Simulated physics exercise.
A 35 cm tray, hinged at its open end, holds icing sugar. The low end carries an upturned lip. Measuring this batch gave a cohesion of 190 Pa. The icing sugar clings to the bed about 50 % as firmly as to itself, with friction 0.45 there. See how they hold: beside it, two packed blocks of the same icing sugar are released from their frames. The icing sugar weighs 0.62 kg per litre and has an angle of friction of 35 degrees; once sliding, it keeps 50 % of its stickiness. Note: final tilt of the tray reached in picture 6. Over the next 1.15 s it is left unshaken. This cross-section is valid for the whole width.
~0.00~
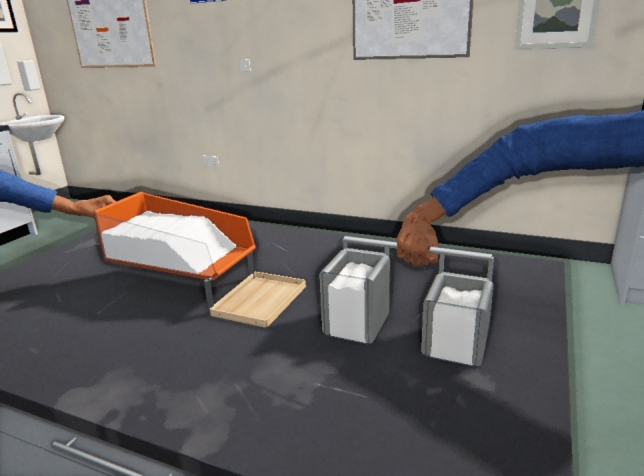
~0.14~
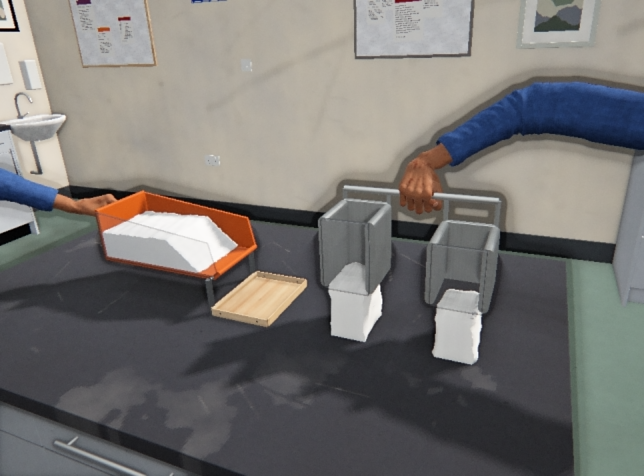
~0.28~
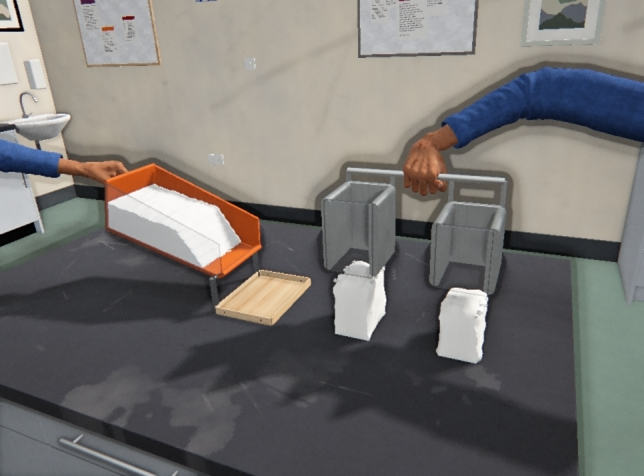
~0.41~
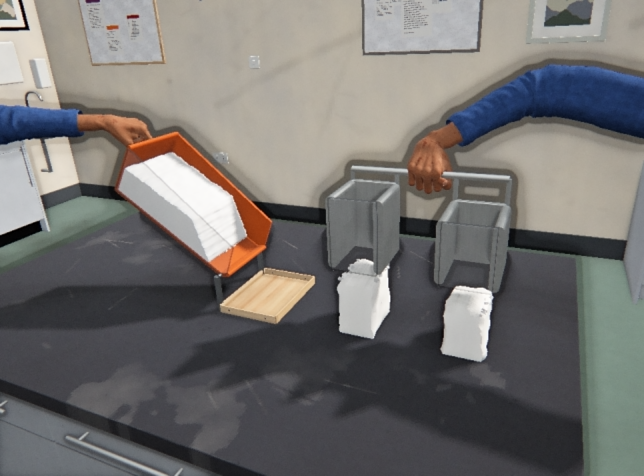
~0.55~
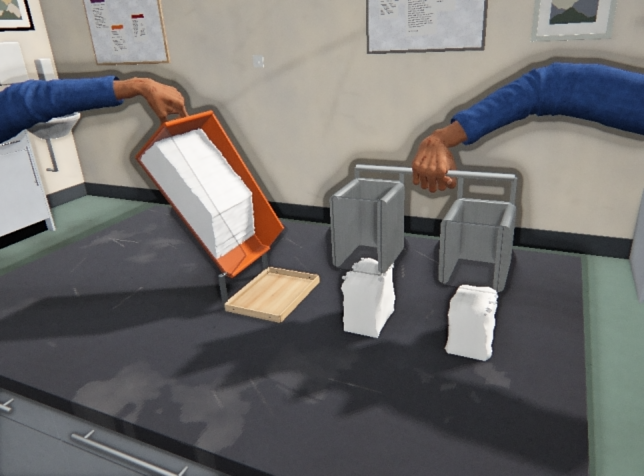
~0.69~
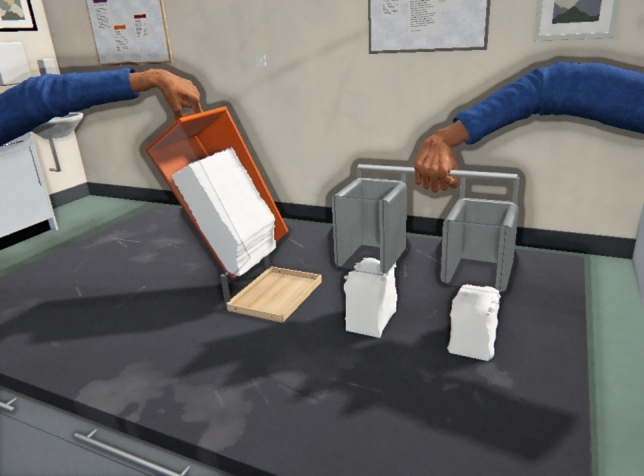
A hand tilted an orange tray of white powder steeply until the powder slid down toward its low end, after another hand had lifted two grey molds off two white blocks, which stayed standing.
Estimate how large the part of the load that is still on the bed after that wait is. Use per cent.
I would say roughly 5 per cent.
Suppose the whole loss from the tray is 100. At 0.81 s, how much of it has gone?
The value is close to 40 %.
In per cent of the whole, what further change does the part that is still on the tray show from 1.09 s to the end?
Close to 1 percent of the whole.
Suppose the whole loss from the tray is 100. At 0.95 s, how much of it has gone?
Some 90 per cent.
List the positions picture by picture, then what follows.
The first frame shows top of the high end at (96, 213), tilt 0 degrees; leading edge of the icing sugar at (196, 271); blocks stand 14 cm, 11 cm (left to right).
The second frame shows top of the high end at (98, 212), tilt 0 degrees; leading edge of the icing sugar at (197, 270); blocks stand 14 cm, 11 cm (left to right).
The third frame shows top of the high end at (108, 183), tilt 14 degrees; leading edge of the icing sugar at (202, 265); blocks stand 14 cm, 11 cm (left to right).
The fourth frame shows top of the high end at (131, 149), tilt 33 degrees; leading edge of the icing sugar at (208, 257); blocks stand 14 cm, 11 cm (left to right).
The fifth frame shows top of the high end at (166, 127), tilt 52 degrees; leading edge of the icing sugar at (212, 219); blocks stand 14 cm, 11 cm (left to right).
The sixth frame shows top of the high end at (181, 123), tilt 58 degrees; leading edge of the icing sugar at (238, 246); blocks stand 14 cm, 11 cm (left to right).
After 0.81 s, the tilt is 58 degrees and 63 % is on the bed.
After 0.95 s, the tilt is 58 degrees and 14 % is on the bed.
After 1.09 s, the tilt is 58 degrees and 6 % is on the bed.
After 1.22 s, the tilt is 58 degrees and 5 % is on the bed.
After 1.80 s, at the end, the tilt is 58 degrees and 5 % is on the bed.
